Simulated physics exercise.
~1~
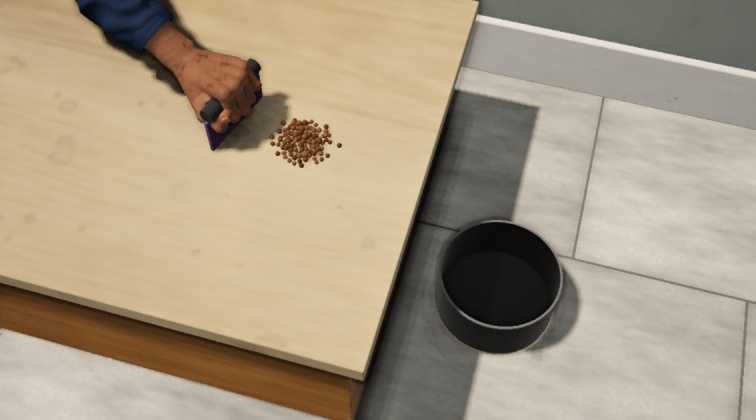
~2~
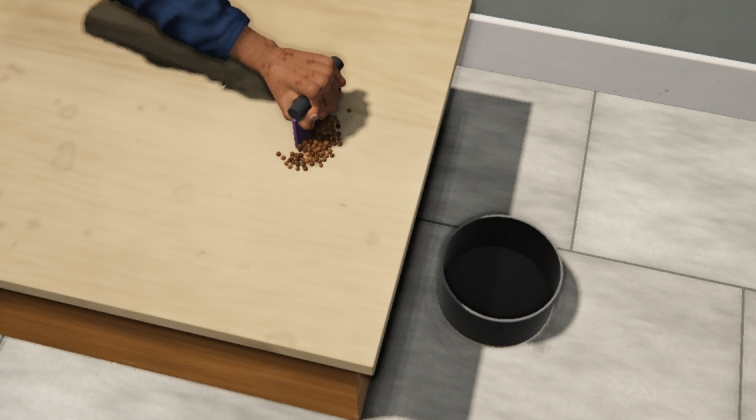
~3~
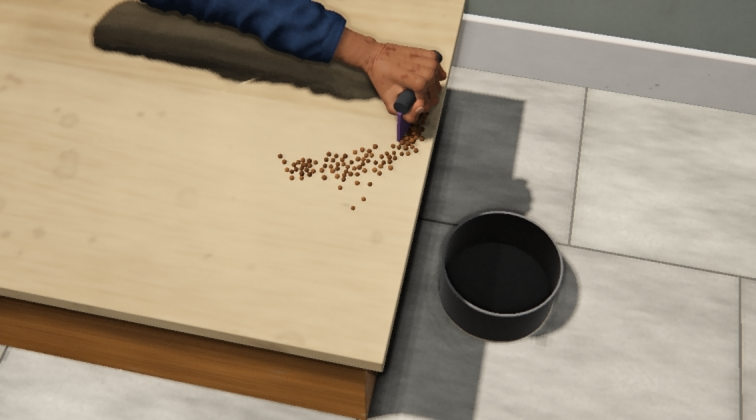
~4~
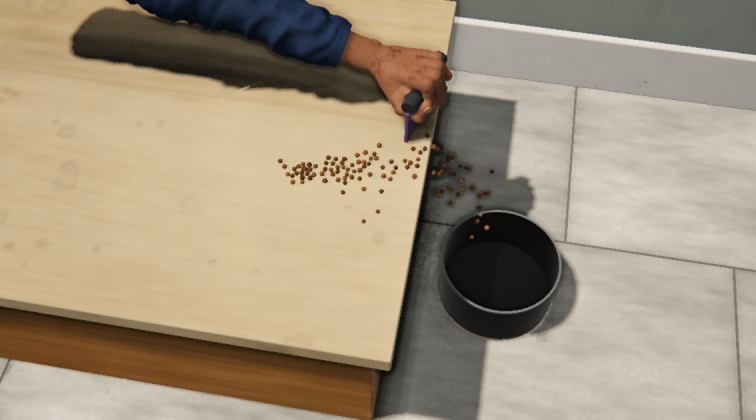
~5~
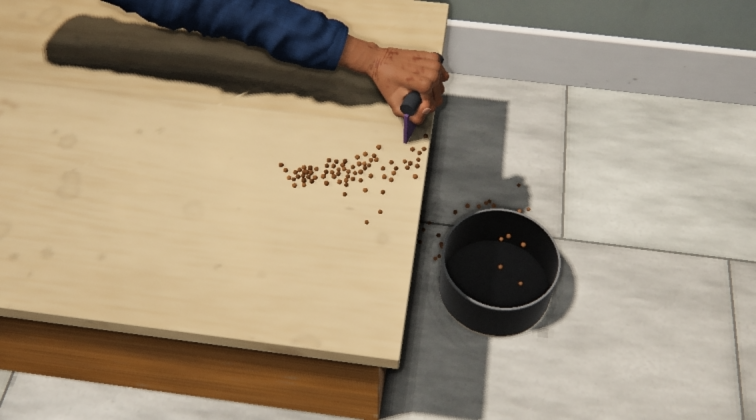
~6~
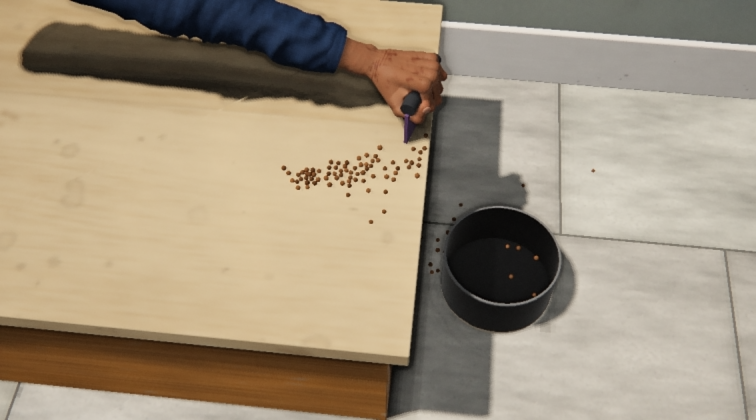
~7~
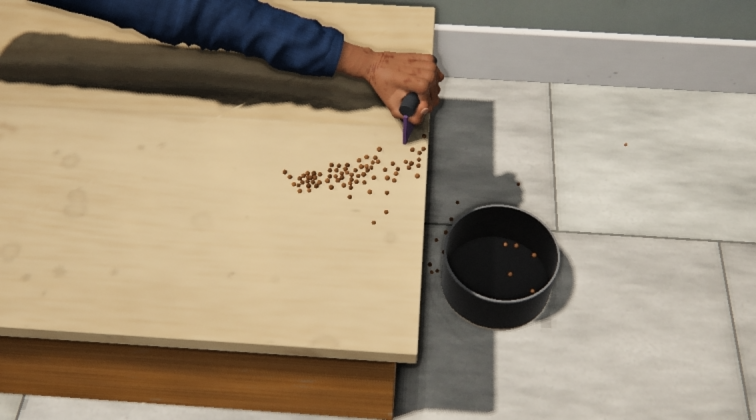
A hand in a blue sleeve pushed a scraper rightward through a small pile of brown cereal balls on a wooden table, stopping at the edge; most stayed strewn on top, while some fell, a few landing in the black pot and more missing it.
